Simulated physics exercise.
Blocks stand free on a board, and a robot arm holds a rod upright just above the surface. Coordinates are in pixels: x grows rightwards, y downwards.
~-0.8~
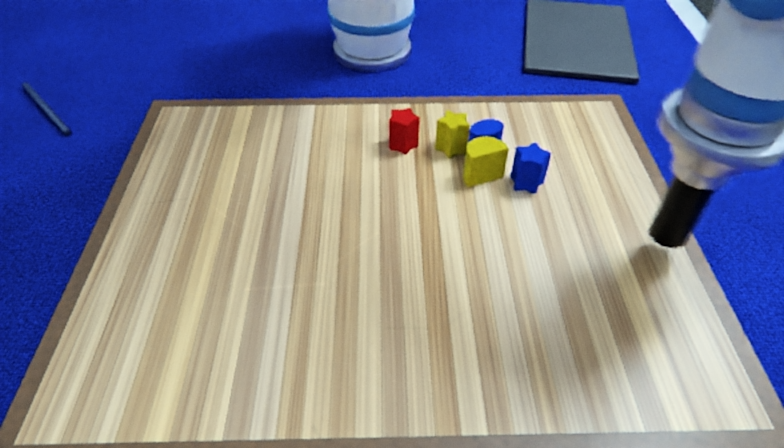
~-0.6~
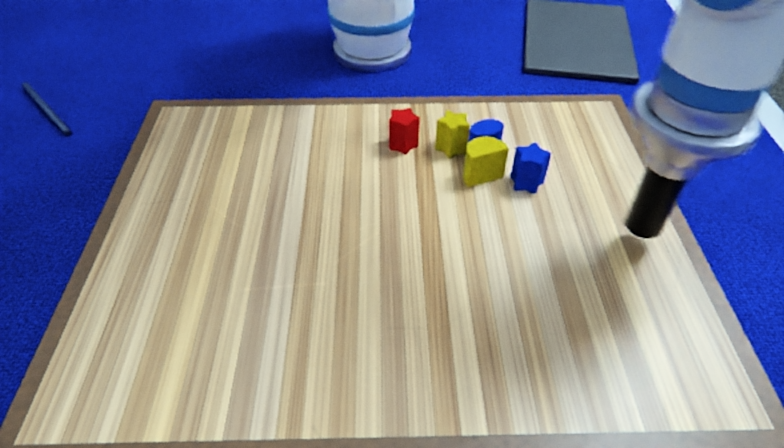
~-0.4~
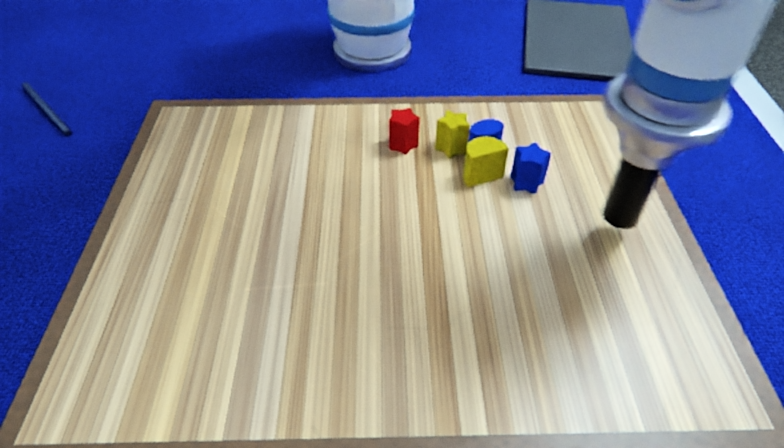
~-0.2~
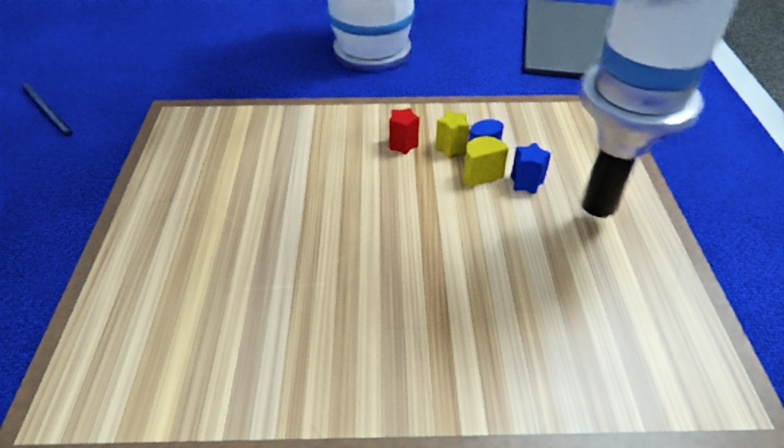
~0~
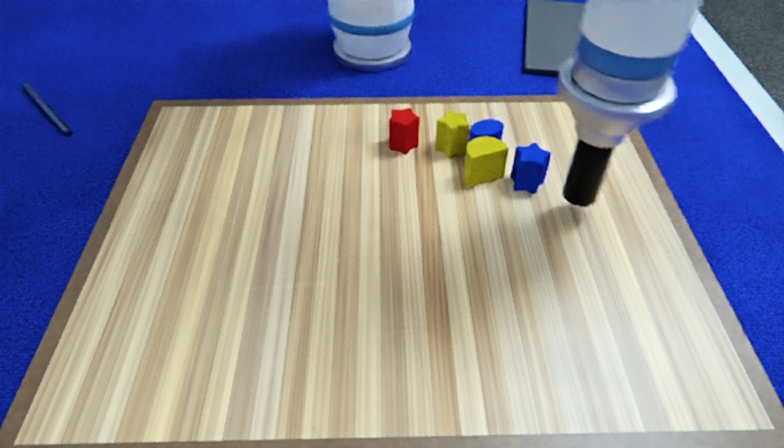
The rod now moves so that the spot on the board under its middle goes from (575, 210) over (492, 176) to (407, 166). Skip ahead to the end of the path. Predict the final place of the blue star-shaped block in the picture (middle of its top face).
I expect it at (496, 129).
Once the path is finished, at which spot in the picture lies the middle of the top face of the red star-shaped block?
I think it will end close to (388, 108).
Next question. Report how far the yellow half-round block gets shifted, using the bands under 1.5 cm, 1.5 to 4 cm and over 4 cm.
Above 4 cm.
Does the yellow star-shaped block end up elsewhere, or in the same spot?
By the time the path is finished, it has moved at least a centimetre.
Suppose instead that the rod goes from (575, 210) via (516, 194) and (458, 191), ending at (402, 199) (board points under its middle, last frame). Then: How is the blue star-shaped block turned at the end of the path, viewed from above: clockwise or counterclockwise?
The twist is clockwise.
What follows on the original path. One third of the way, rod (522, 170); yellow star-shaped block (452, 117); yellow half-round block (474, 143), turned 35° anticlockwise; blue oval (485, 124), turned 15° clockwise; blue star-shaped block (510, 138), turned 35° clockwise.
Two thirds of the way, rod (464, 158); yellow star-shaped block (445, 113), turned 20° anticlockwise; yellow half-round block (440, 134), turned 30° anticlockwise; blue oval (480, 113), turned 15° anticlockwise; blue star-shaped block (496, 129), turned 85° clockwise.
At the end, rod (407, 151); red star-shaped block (388, 108), turned 45° clockwise; yellow star-shaped block (445, 113), turned 20° anticlockwise; yellow half-round block (386, 124); blue oval (480, 113), turned 15° anticlockwise; blue star-shaped block (496, 129), turned 85° clockwise.
